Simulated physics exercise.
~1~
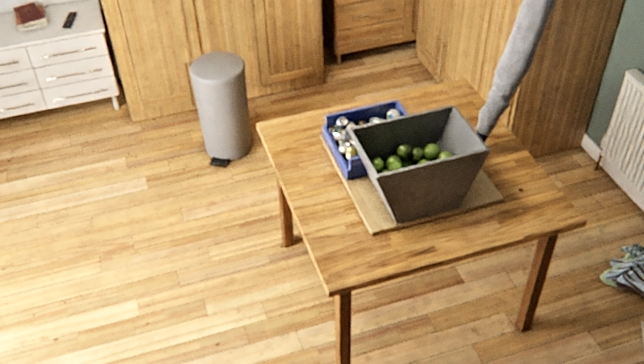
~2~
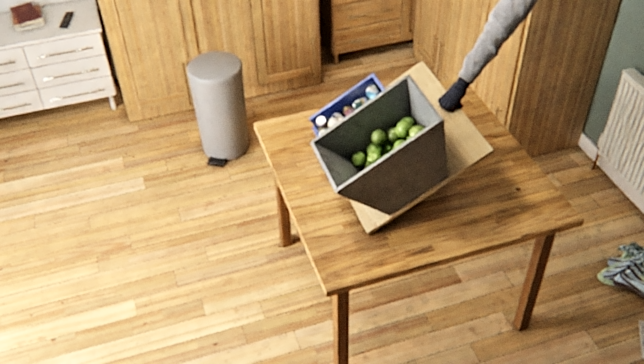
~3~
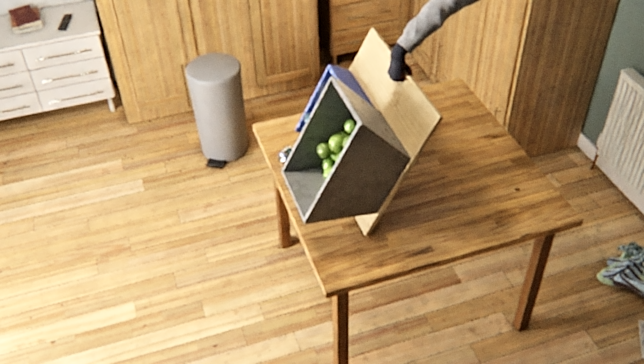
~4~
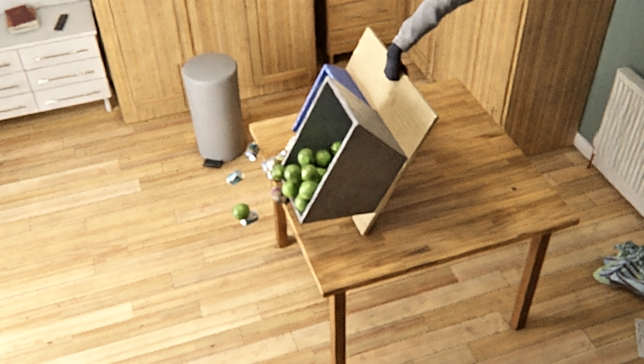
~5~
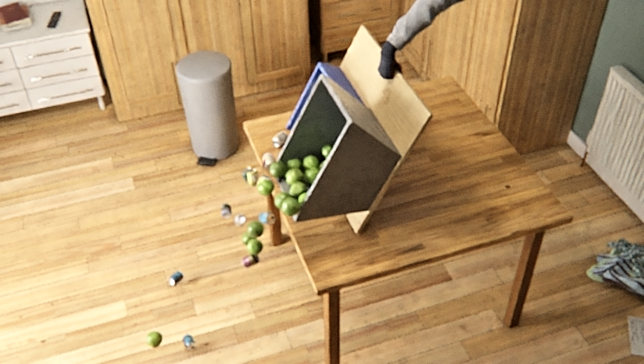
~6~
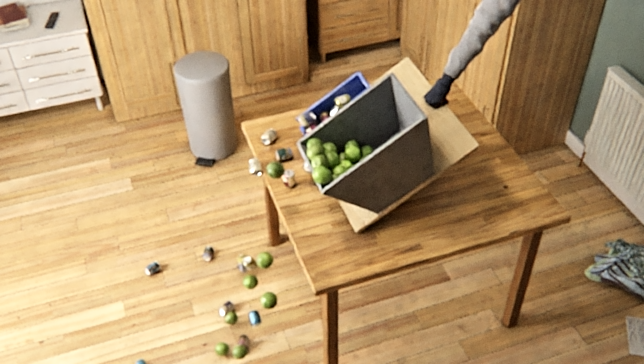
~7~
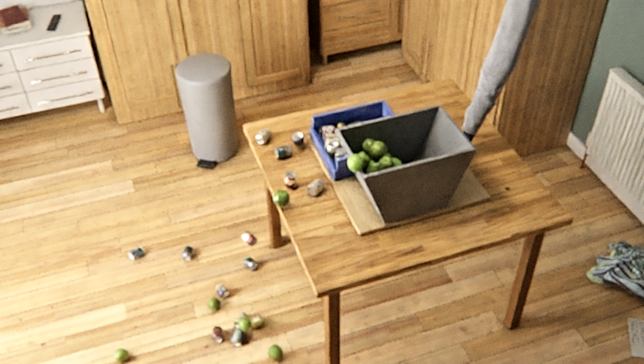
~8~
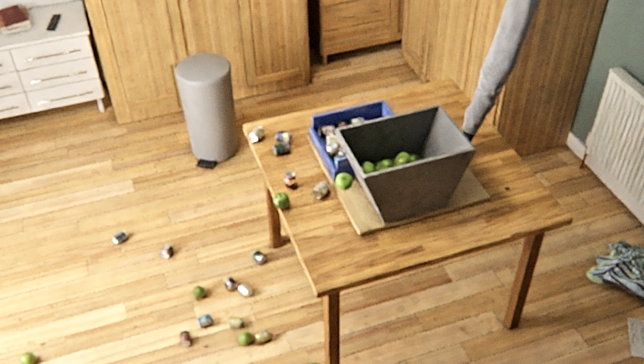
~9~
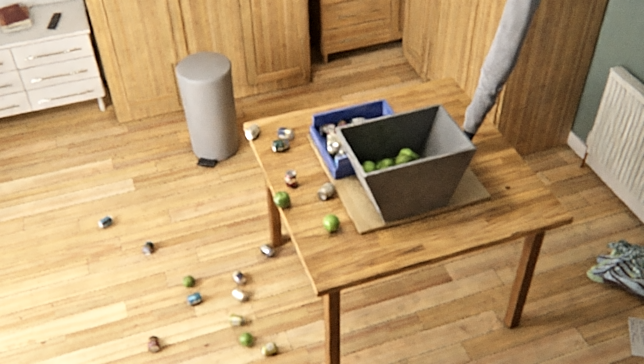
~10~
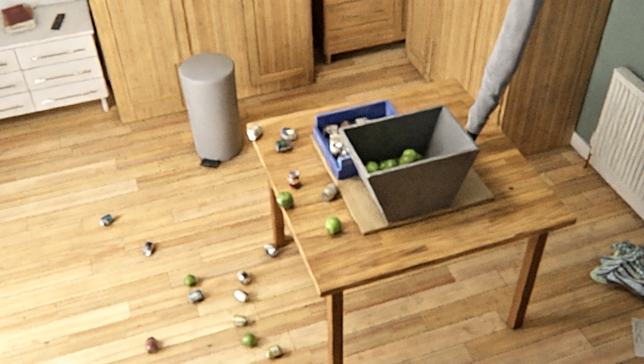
A plywood board on a wooden table, carrying a grey tray of green apples and a blue tray of small cans, starts to tilt as a gloved hand raises its right end. The board climbs steeply, and the contents slide toward the low left side. Cans and then apples spill over the edge, some dropping to the wooden floor and scattering. The arm lowers the board flat again, while loose pieces roll farther left. At the end, several cans and apples lie on the floor and tabletop, but many remain in the two trays.
